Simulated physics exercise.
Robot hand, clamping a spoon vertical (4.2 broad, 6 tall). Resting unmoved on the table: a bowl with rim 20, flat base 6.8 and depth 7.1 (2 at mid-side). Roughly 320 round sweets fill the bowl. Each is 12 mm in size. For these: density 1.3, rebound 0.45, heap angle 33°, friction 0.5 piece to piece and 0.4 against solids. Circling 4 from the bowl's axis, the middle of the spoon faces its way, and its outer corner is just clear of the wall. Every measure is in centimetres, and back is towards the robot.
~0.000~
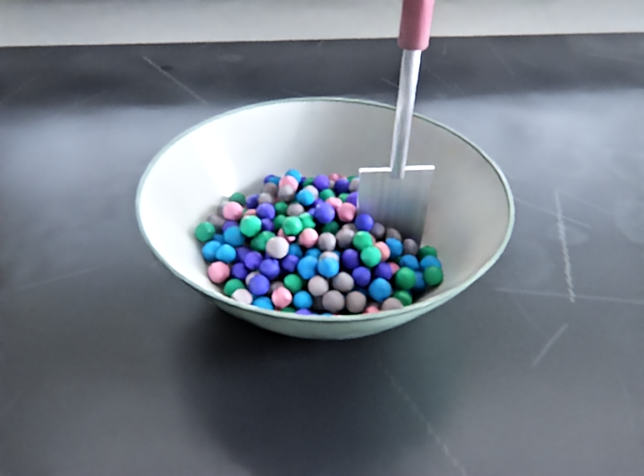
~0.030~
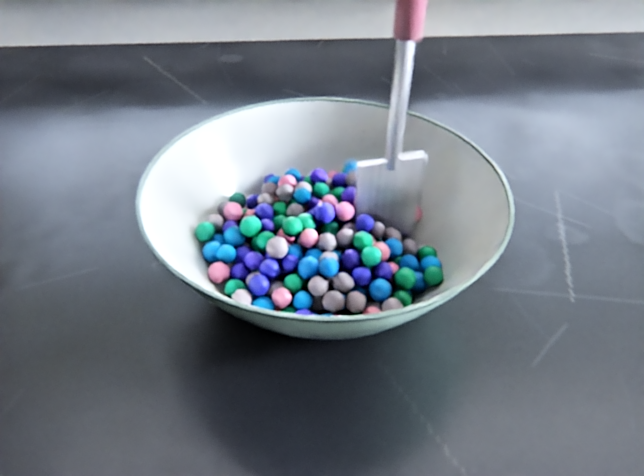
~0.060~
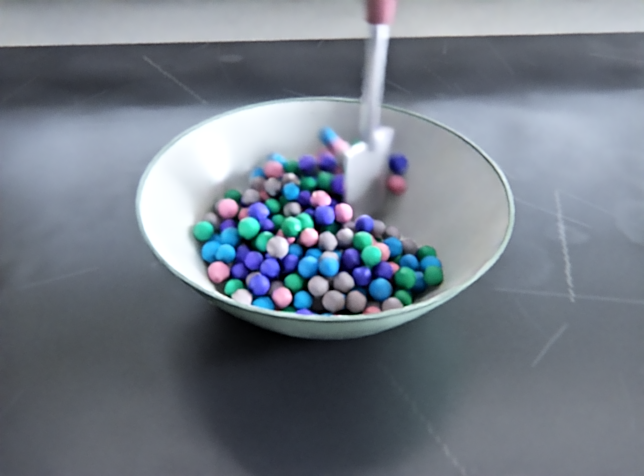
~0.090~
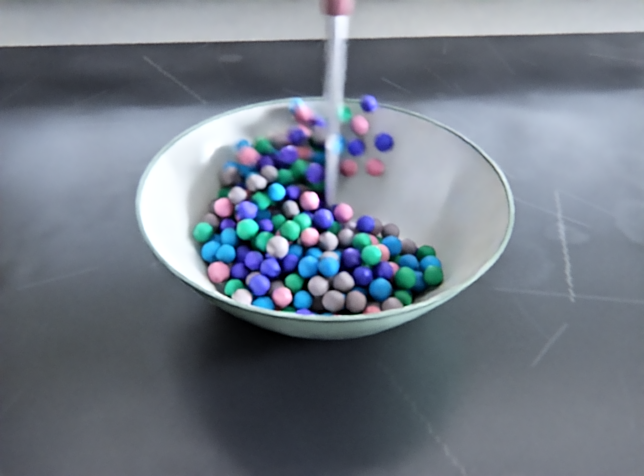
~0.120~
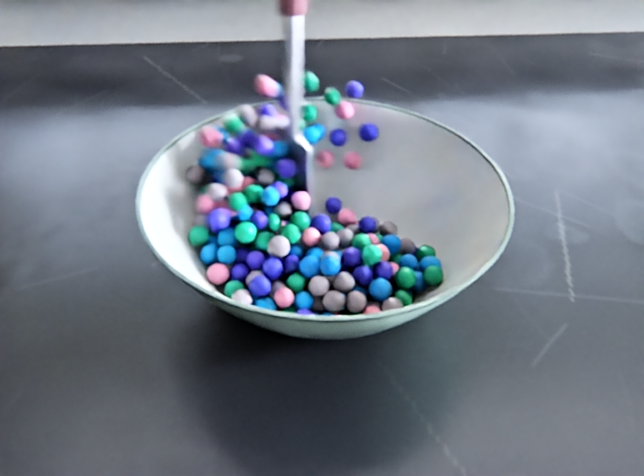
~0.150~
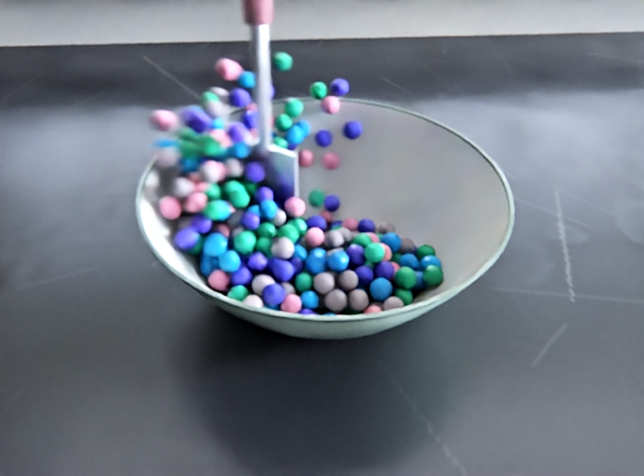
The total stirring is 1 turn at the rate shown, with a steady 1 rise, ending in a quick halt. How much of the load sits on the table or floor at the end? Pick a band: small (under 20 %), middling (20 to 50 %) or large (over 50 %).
Middling.
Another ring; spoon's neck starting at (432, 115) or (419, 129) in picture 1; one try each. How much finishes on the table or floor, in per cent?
Roughly 10 and 25 per cent.
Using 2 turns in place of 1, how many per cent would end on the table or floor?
It would be around 35 percent.
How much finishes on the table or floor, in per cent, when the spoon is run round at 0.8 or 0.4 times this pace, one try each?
It would be about 15 and 0 percent respectively.
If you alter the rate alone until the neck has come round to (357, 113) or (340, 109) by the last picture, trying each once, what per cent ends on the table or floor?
First try: About 0 %; second try: About 0 %.
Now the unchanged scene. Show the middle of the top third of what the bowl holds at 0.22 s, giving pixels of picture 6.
The upper third is centred close to (237, 245).
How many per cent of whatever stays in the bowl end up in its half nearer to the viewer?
Around 45 per cent of what the bowl keeps.
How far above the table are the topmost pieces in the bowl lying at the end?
The top sits some 6.0 cm up.
After 0.22 s, 222° round, highest piece 12 above the table; 287 in the bowl, 29 in flight or on the tool.
After 0.29 s, 299° round, highest piece 11 above the table; 262 in the bowl, 10 on the table or floor, 44 in flight or on the tool.
After 0.52 s, 0° round, highest piece 8 above the table; 235 in the bowl, 79 on the table or floor, 2 in flight or on the tool.
After 1.22 s, 0° round, highest piece 6 above the table; 235 in the bowl, 81 on the table or floor.
In the end, 235 in the bowl, 81 on the table or floor. That is 26 % on the table or floor.
